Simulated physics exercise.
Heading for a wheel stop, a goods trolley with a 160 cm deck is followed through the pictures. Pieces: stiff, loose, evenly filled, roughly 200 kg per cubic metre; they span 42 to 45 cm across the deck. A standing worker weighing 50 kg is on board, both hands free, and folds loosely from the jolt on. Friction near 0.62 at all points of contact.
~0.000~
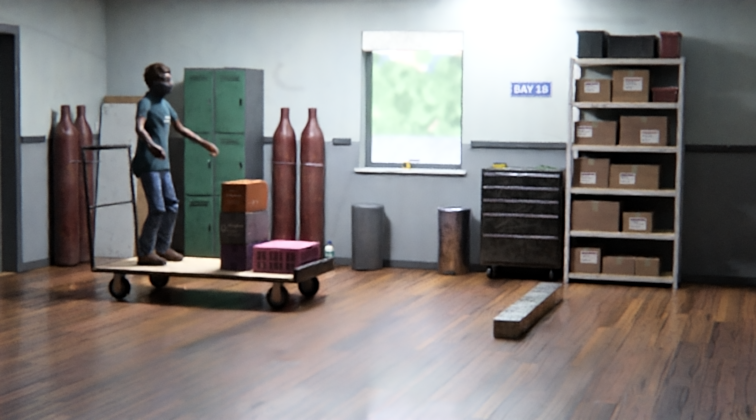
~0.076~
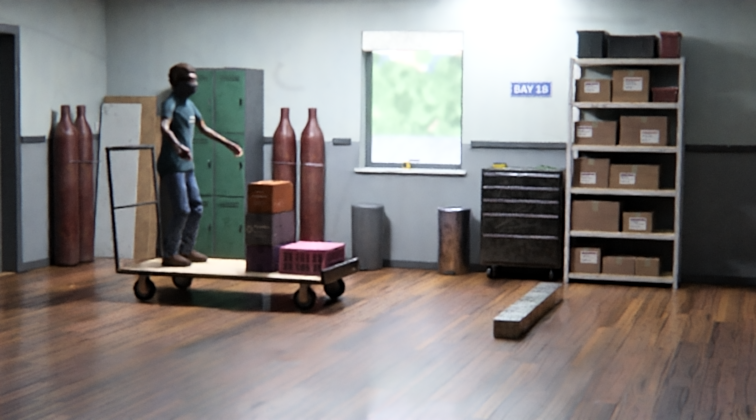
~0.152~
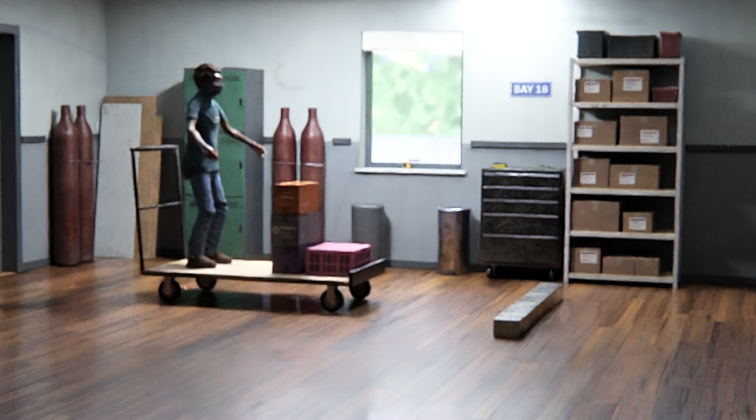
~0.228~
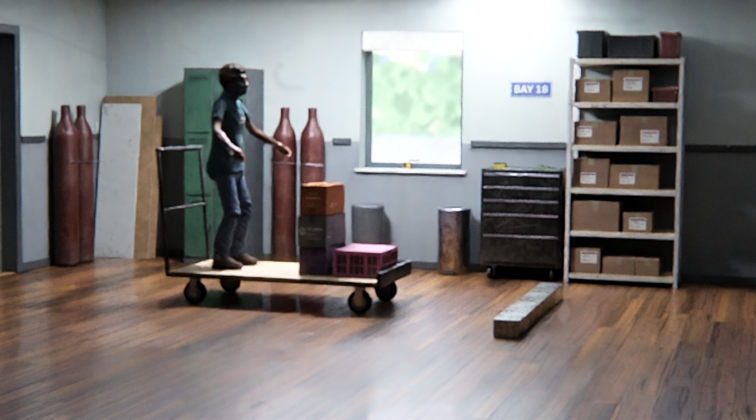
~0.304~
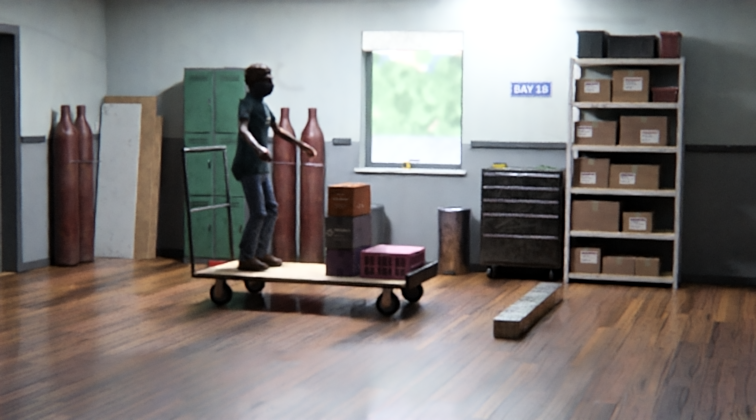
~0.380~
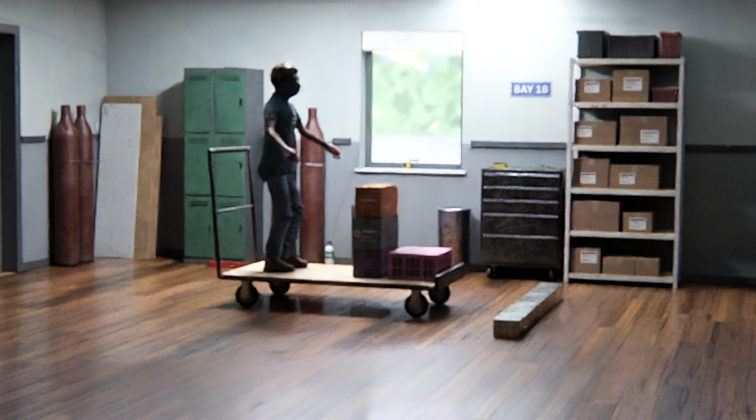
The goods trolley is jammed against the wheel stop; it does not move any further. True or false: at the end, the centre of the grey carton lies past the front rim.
True.
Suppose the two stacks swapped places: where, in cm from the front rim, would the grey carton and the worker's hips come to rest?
Then grey 60 past, hips 0 past.
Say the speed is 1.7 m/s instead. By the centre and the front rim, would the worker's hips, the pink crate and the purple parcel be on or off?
Hips - kept, pink - kept, purple - kept.
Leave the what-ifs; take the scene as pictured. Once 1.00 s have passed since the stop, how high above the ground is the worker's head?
Height: Approx. 10 cm above ground.
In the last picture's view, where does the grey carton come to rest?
Around (565, 281).
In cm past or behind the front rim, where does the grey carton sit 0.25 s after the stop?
About 35 cm behind the rim.
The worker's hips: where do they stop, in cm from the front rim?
About 70 cm past the rim.
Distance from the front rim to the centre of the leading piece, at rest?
150 cm past the rim.
Impact comes at 0.59 s.
After 1.14 s the grey carton is 26 cm behind the rim, tilted 95°, near (497, 237) in the last picture's view.
After 1.59 s the grey carton is 4 cm behind the rim, tilted 175°, near (528, 239) in the last picture's view.
Final state at 4.5 s, past the rim, grey carton, orange carton and the worker's hips; behind it, purple parcel and pink crate.
